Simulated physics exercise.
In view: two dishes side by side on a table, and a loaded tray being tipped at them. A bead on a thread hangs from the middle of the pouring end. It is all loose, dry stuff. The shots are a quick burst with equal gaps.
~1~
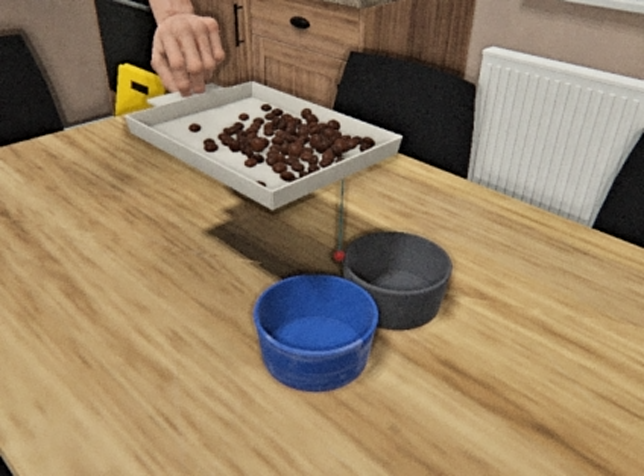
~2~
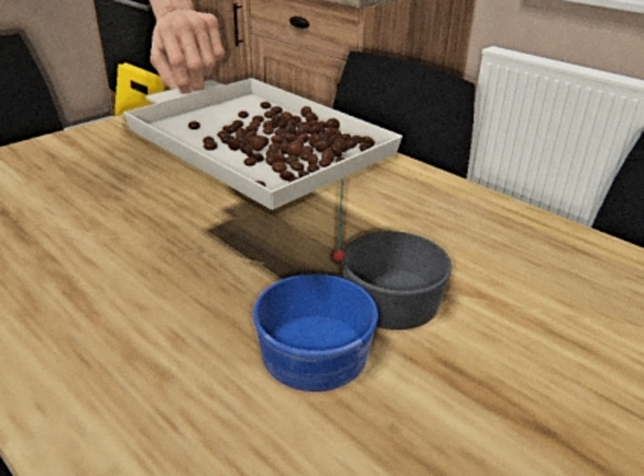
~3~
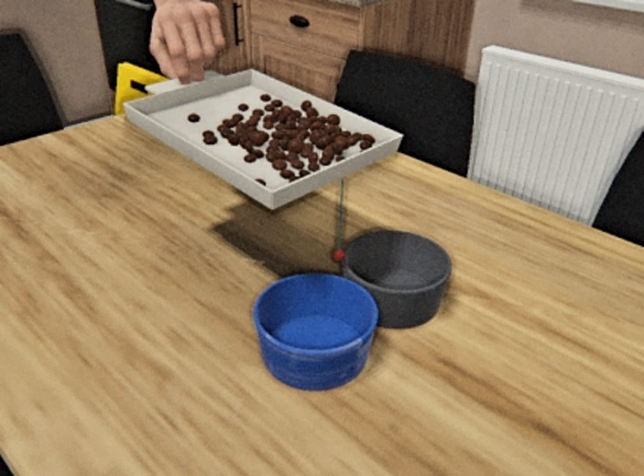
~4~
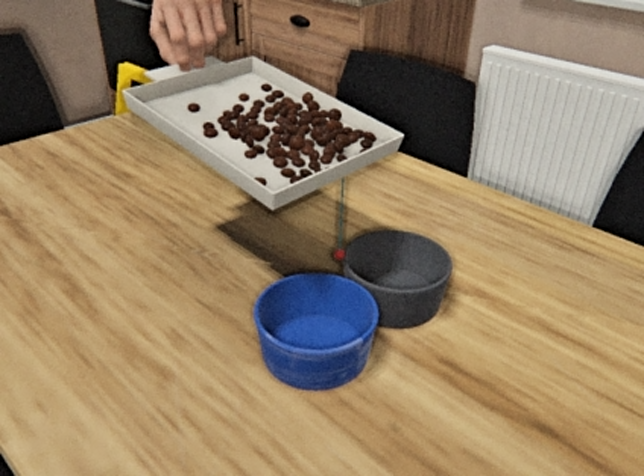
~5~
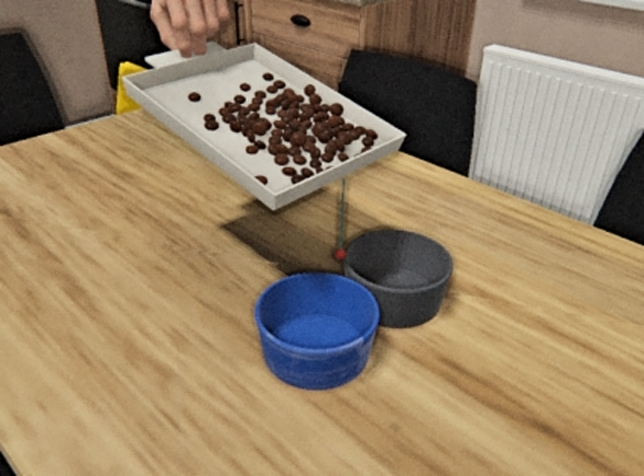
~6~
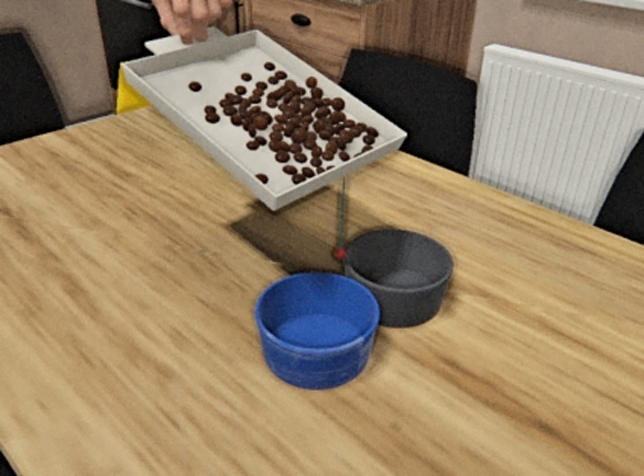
A hand tilted a white tray of chocolate drops gradually more steeply, raising its far end while the drops stayed mostly in place above the wooden table, where a blue dish and a dark grey one sat still.
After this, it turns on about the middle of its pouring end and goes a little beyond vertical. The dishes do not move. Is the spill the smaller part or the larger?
In the dishes lies the larger part of it.
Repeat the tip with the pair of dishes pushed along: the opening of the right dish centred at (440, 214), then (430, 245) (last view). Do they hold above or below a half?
The first try: The smaller part. The second: Above a half.
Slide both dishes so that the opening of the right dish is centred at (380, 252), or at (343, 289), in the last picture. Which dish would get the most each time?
First the left-hand dish, then the dish on the right.
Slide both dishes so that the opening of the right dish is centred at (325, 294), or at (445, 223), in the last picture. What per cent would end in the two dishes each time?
Near 60 % and 40 %.
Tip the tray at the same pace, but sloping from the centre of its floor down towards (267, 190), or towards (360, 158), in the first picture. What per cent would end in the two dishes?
About 90 and 100 per cent.
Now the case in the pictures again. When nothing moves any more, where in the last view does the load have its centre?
Close to (344, 341).
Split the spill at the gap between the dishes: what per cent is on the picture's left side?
Roughly 0 in a hundred.
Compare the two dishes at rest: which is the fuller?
Fuller: The dish on the left.
Just after the last frame, tray tipped steeply; almost all on the tray; just a few in the left dish; just a few in the air.
A moment on, tray tipped past a quarter turn; roughly a quarter on the tray; roughly a third in the left dish; about a tenth in the right dish; roughly a quarter outside both; about a tenth in the air.
Further on, tray tipped past a quarter turn; roughly half in the left dish; roughly a quarter in the right dish; roughly a quarter outside both.
When it is over, tray tipped past a quarter turn; roughly half in the left dish; roughly a quarter in the right dish; roughly a quarter outside both.
